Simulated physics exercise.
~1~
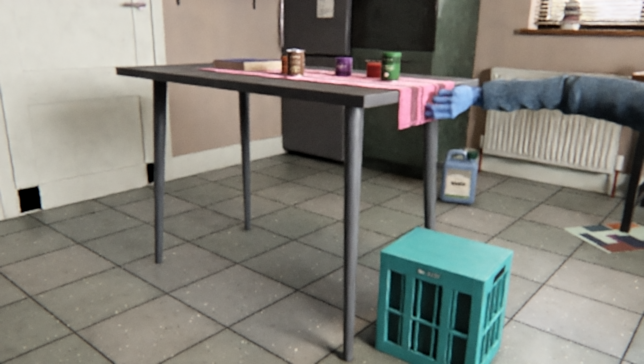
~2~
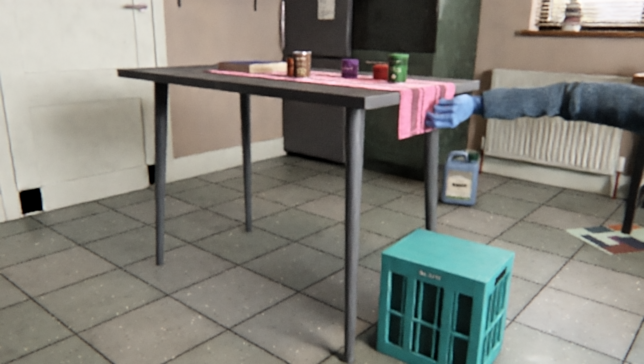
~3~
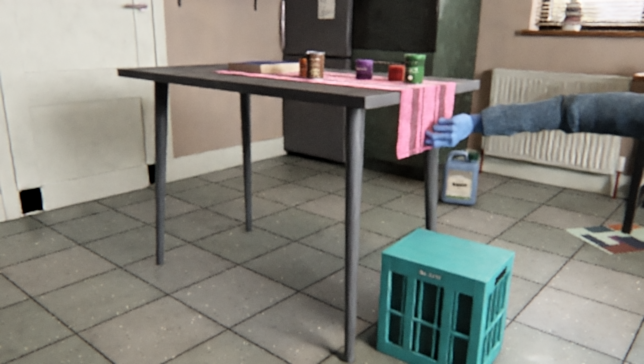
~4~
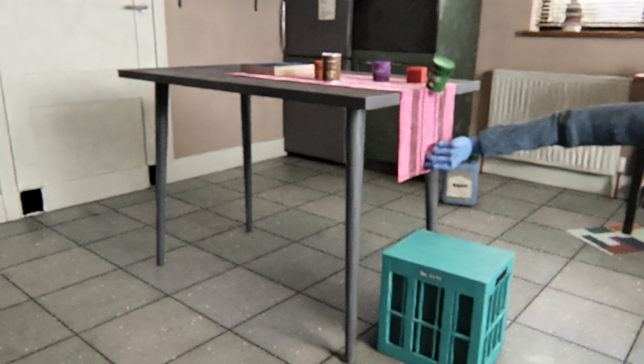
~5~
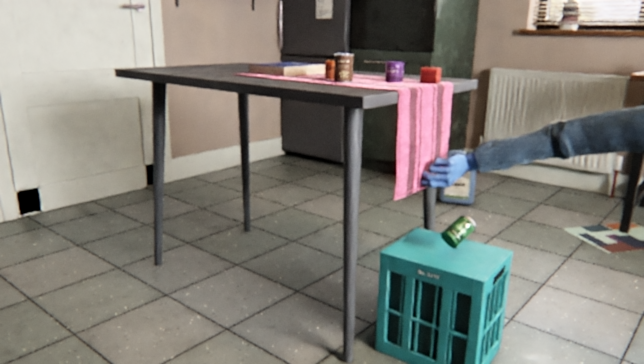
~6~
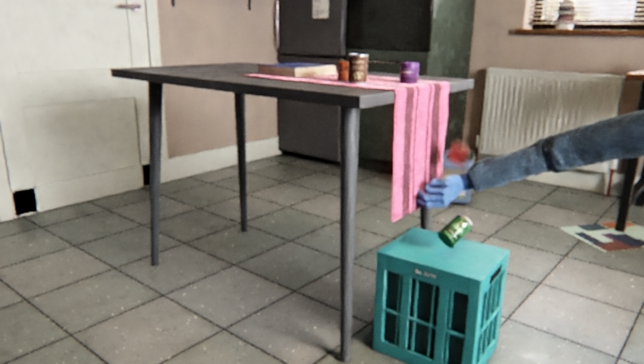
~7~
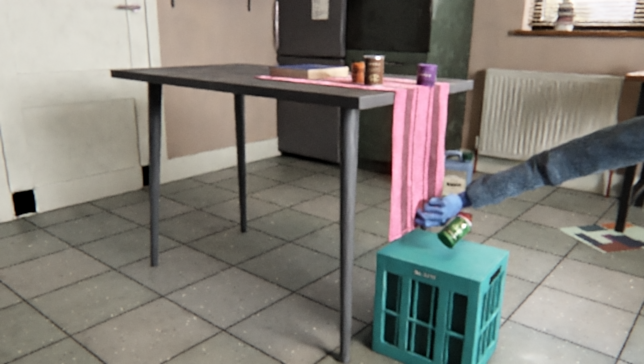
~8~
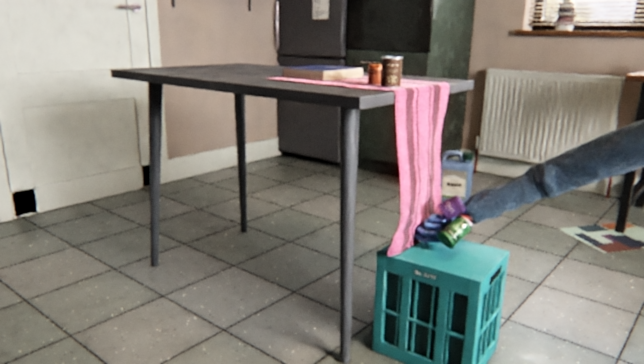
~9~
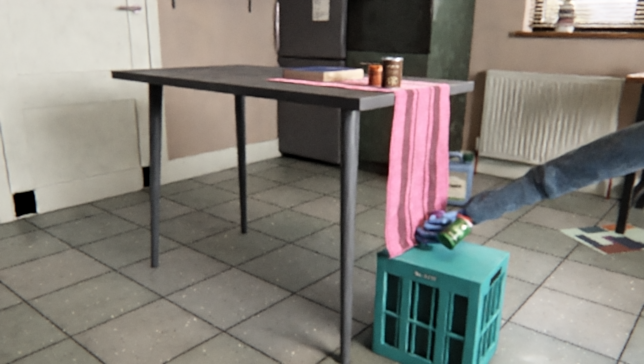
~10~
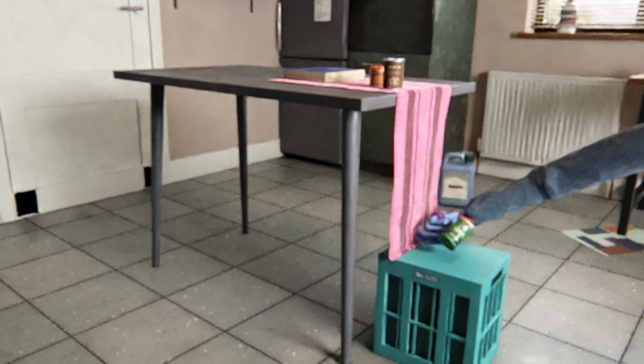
A gloved hand pulls a pink cloth down until three small items fall off the table.
